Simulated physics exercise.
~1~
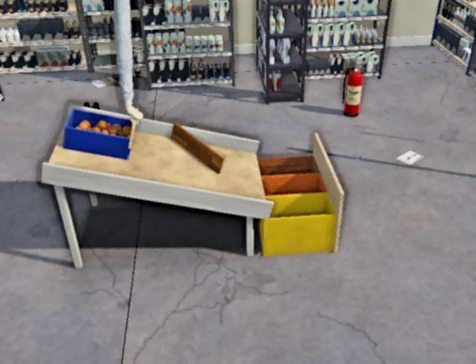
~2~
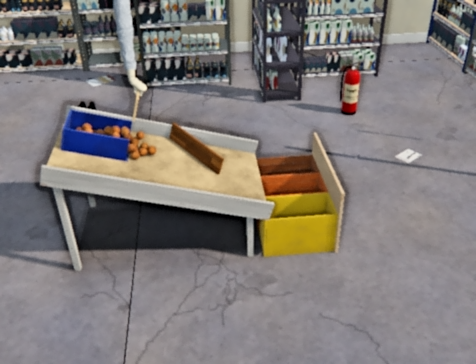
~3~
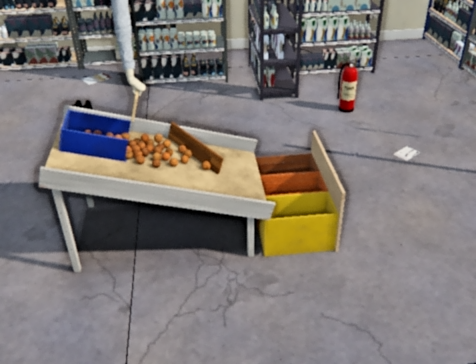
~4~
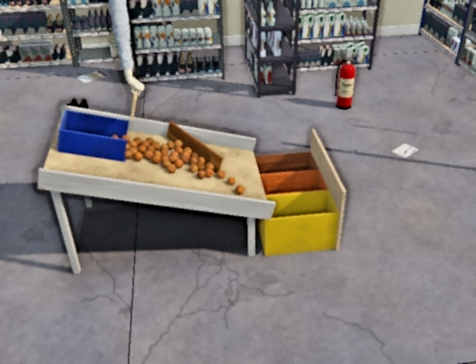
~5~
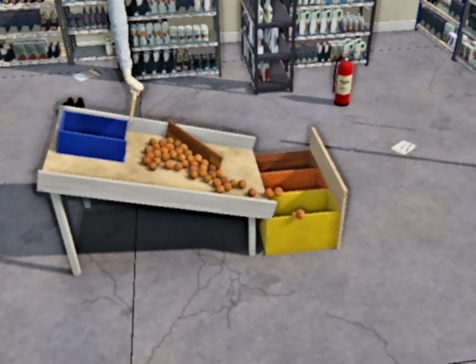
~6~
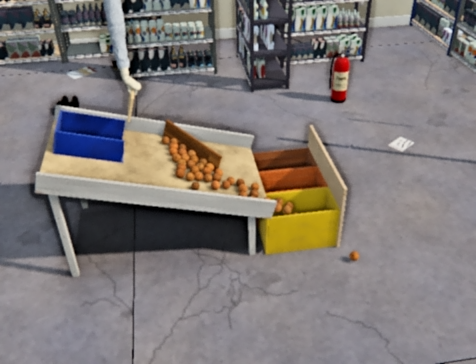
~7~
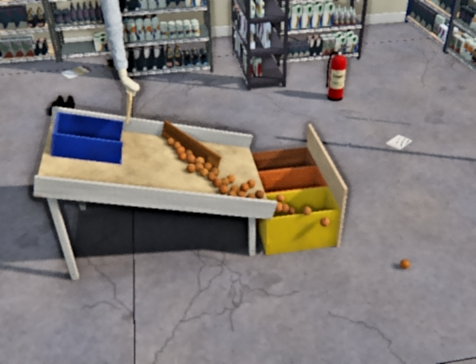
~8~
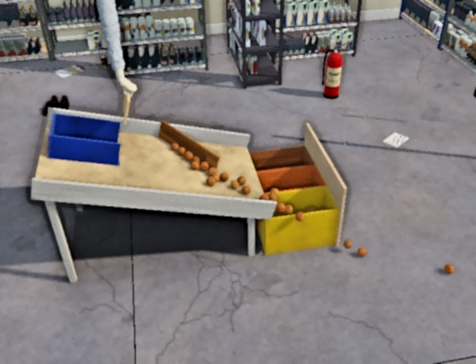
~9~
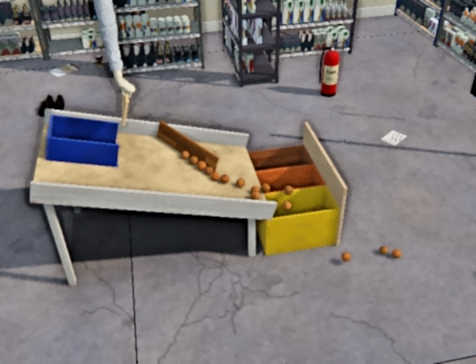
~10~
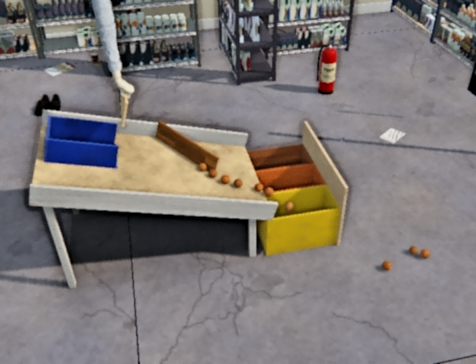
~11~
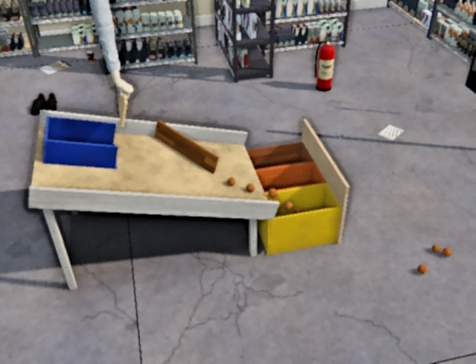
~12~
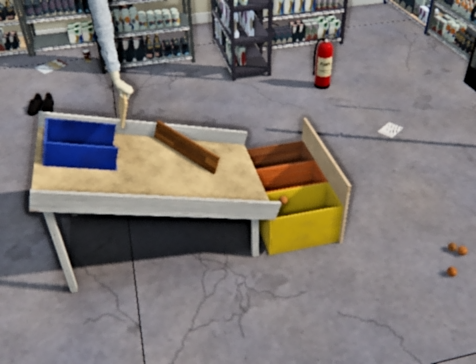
The video shows onions spilling from a blue pen as a hand lifts its gate, rolling down a sloping table past an angled board. Most drop into the yellow tub at the lower end, while a few roll across the floor to the right, leaving the table empty.
